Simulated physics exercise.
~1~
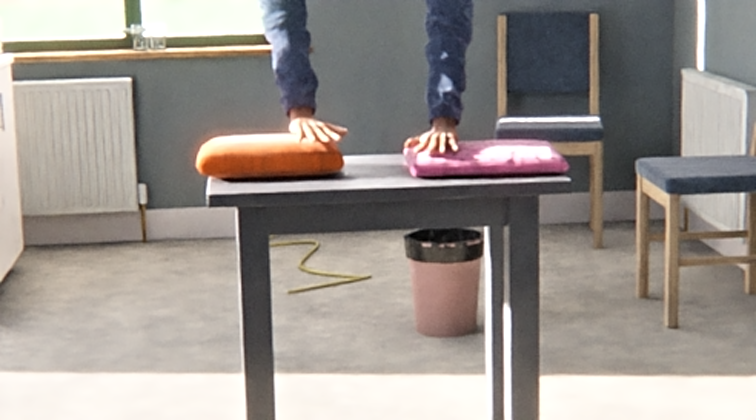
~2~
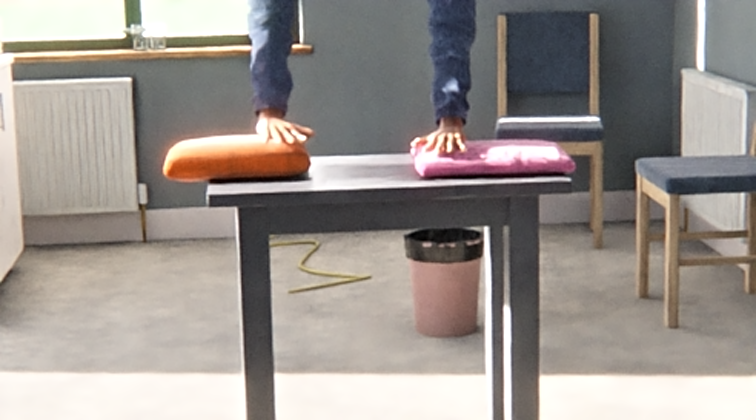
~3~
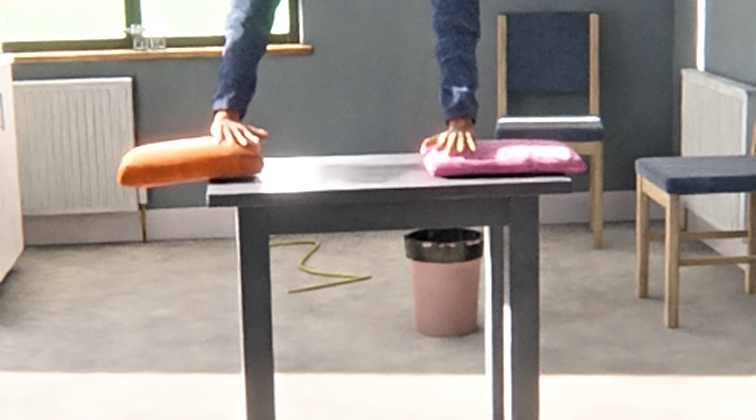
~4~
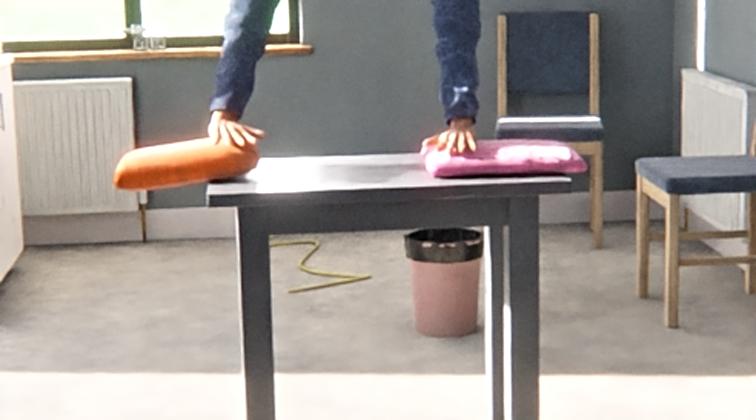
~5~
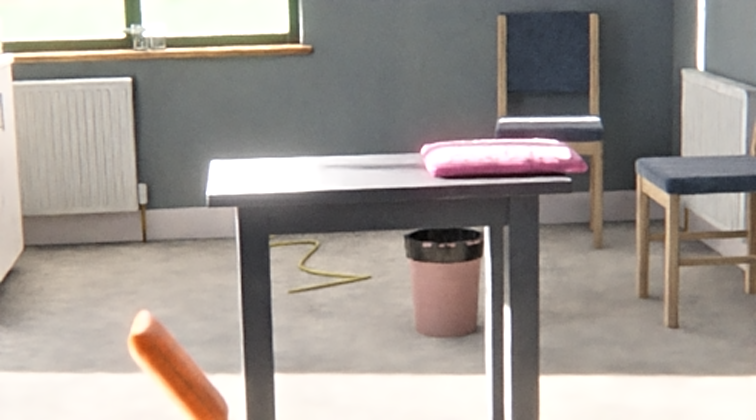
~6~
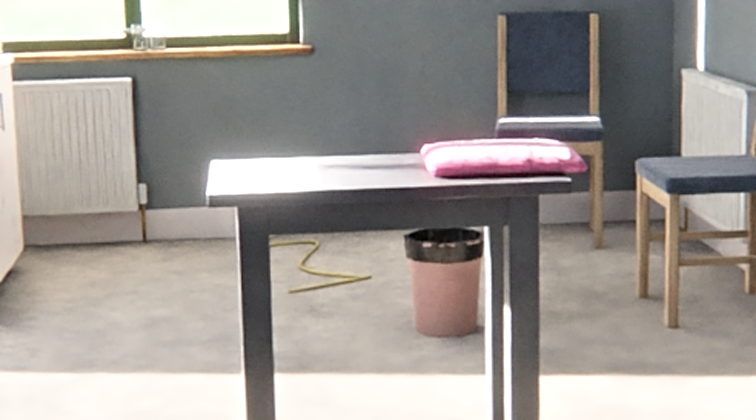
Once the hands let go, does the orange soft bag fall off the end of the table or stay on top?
The orange soft bag slumps off the left end of the table and falls, while the pink seat pad remains on top.
